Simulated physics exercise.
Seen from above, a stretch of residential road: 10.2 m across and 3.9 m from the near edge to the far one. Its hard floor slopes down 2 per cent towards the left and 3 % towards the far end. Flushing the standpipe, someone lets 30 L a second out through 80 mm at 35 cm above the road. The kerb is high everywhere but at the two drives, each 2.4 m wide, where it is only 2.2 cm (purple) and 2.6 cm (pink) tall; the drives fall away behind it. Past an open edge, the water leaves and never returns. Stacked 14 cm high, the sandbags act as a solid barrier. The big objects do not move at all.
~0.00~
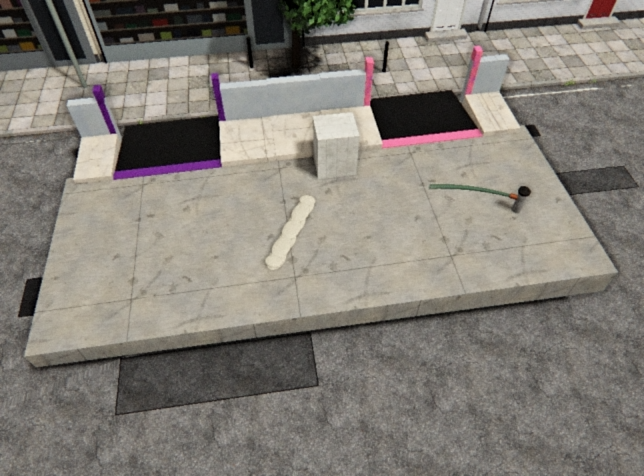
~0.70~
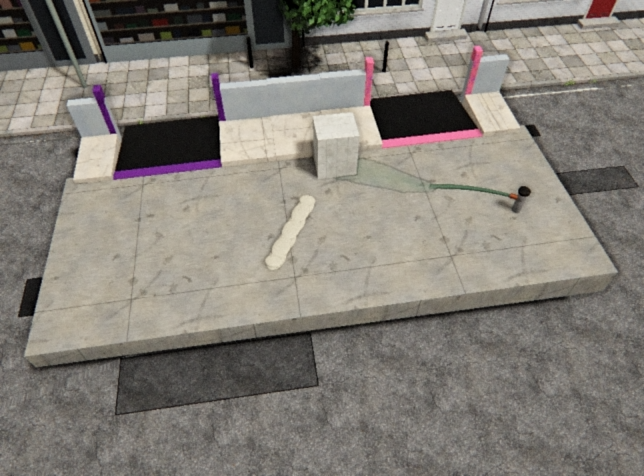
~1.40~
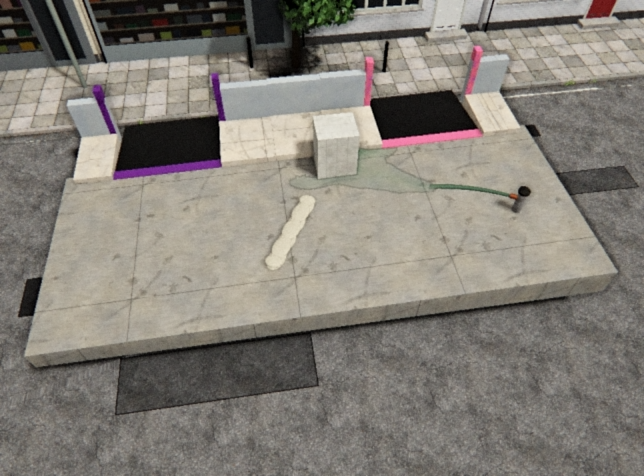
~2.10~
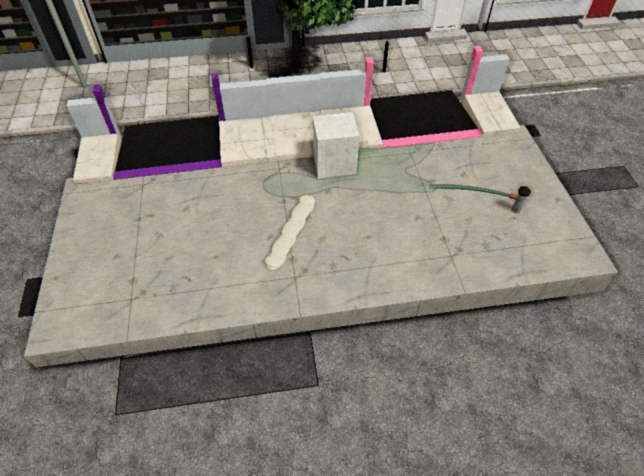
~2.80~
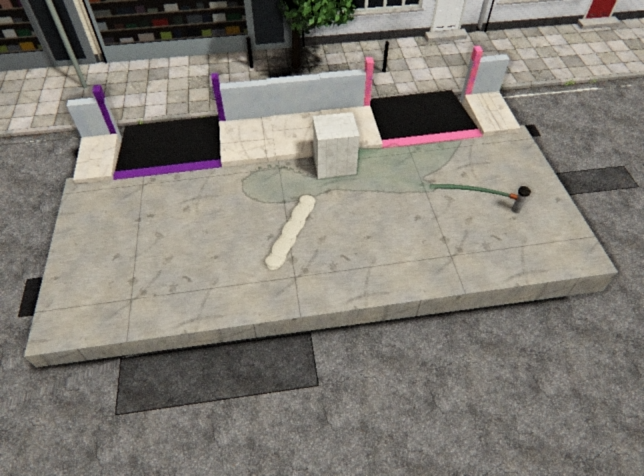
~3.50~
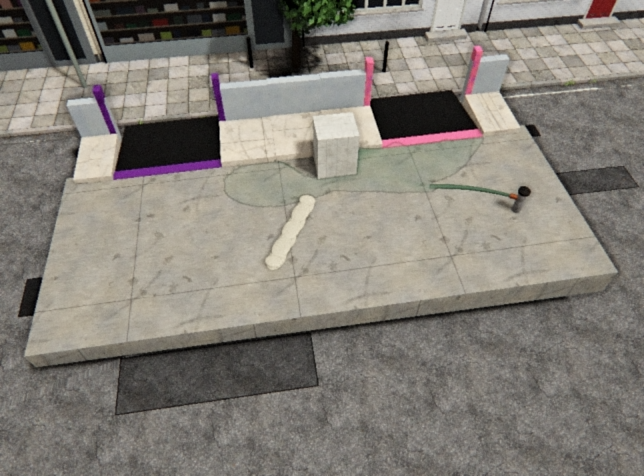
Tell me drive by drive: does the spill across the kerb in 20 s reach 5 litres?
The purple driveway clears the cutoff; the pink driveway clears the cutoff.
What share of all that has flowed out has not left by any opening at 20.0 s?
About 54 in a hundred.
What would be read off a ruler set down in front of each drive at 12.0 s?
Depth (cm) - purple: 3.0, pink: 4.0.
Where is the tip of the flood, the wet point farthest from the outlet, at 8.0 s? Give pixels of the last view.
In the last view, it's close to (101, 185).
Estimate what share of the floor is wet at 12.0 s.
30 %.
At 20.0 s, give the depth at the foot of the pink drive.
I'd put it at around 4.5 centimetres deep.
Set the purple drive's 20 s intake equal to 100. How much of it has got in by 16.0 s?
By that time around 55 per cent is in.
After 5.0 s water covers 20 % of the floor and is deepest (19 cm) near (351, 155); purple driveway not reached, pink driveway 3.1 cm at the lowered kerb, 0 L in.
After 8.0 s water covers 25 % of the floor and is deepest (19 cm) near (351, 155); purple driveway 2.5 cm at the lowered kerb, 0 L in, pink driveway 3.6 cm at the lowered kerb, 10 L in.
After 12.0 s water covers 30 % of the floor and is deepest (20 cm) near (351, 155); purple driveway 2.9 cm at the lowered kerb, 5 L in, pink driveway 3.8 cm at the lowered kerb, 40 L in.
After 16.0 s water covers 30 % of the floor and is deepest (20 cm) near (351, 155); purple driveway 3.1 cm at the lowered kerb, 12 L in, pink driveway 4.8 cm at the lowered kerb, 81 L in.
After 20.0 s water covers 35 % of the floor and is deepest (20 cm) near (351, 155); purple driveway 3.2 cm at the lowered kerb, 23 L in, pink driveway 4.5 cm at the lowered kerb, 126 L in.
